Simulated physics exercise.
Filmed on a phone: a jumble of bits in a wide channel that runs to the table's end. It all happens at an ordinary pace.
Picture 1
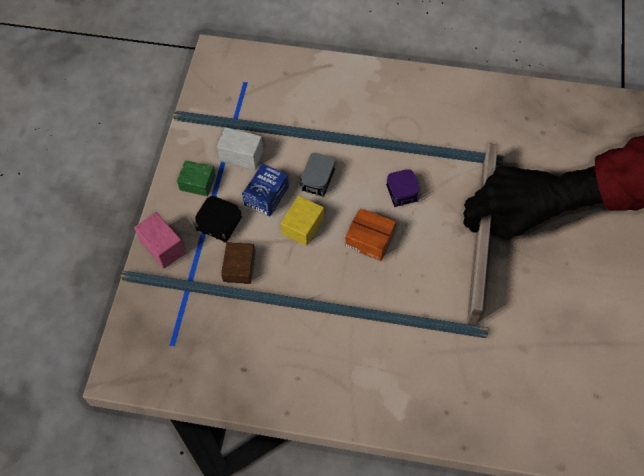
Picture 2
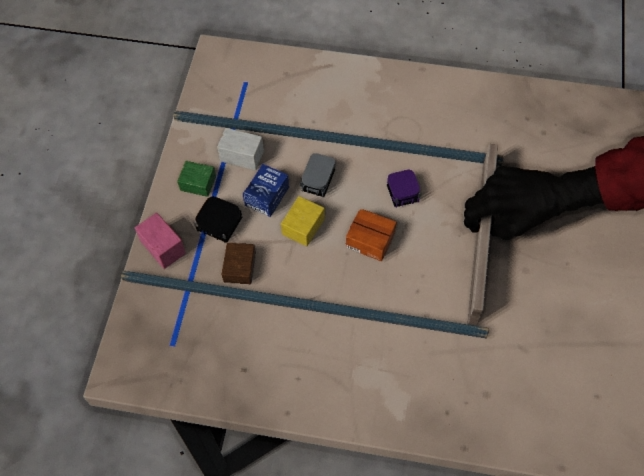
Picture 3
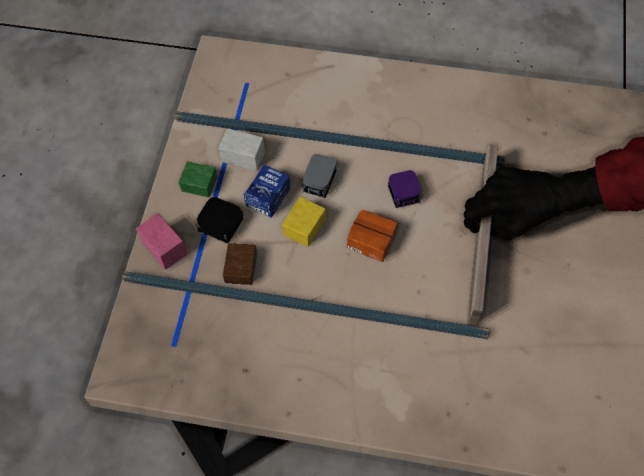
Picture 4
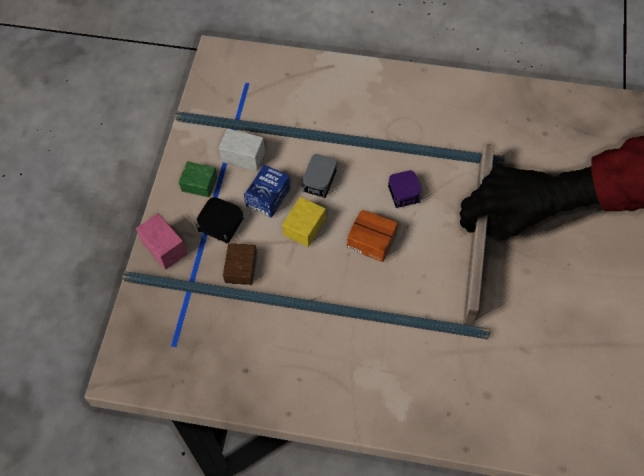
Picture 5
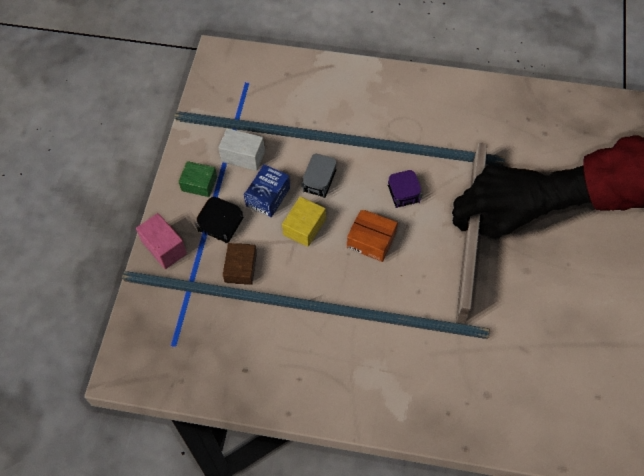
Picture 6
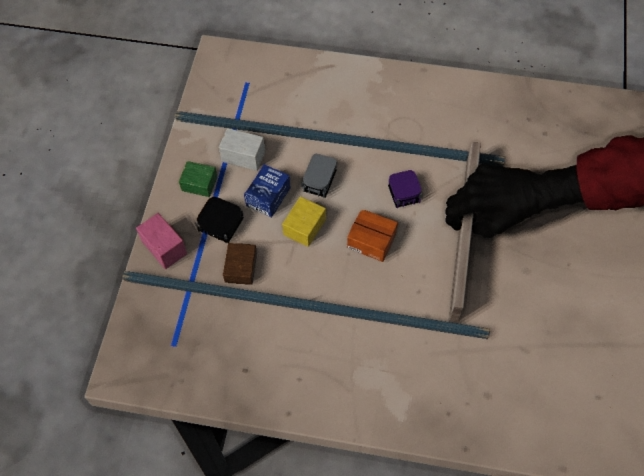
On a wooden table, a black-gloved hand slides a board slightly left toward scattered coloured blocks.
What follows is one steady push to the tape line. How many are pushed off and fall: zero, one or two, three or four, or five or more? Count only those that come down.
Outcome: The number that fall off is three or four.
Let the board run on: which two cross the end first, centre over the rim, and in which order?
The order is the green block, then the black case.
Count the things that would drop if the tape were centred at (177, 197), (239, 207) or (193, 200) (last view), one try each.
Down on the floor: 7, 1 and 6.
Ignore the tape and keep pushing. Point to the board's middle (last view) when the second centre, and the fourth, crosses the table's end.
At (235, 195) for the second, at (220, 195) for the fourth.
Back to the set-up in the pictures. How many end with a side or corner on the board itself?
The number is 3.
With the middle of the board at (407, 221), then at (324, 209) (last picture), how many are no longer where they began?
By then 1, and 5.
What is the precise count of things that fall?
Exactly 4.
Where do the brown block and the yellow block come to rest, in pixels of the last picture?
The brown block stops around (184, 254); the yellow block around (158, 200).
Soon after, none off yet; pink block at rest near (162, 241); green block at rest near (198, 179); black case at rest near (220, 220).
Then, none off yet; pink block at rest near (159, 242); green block moved well along near (150, 172); black case moved well along near (161, 209).
At rest, the number that fall off is three or four; fallen, blue box, white block, black case and green block.
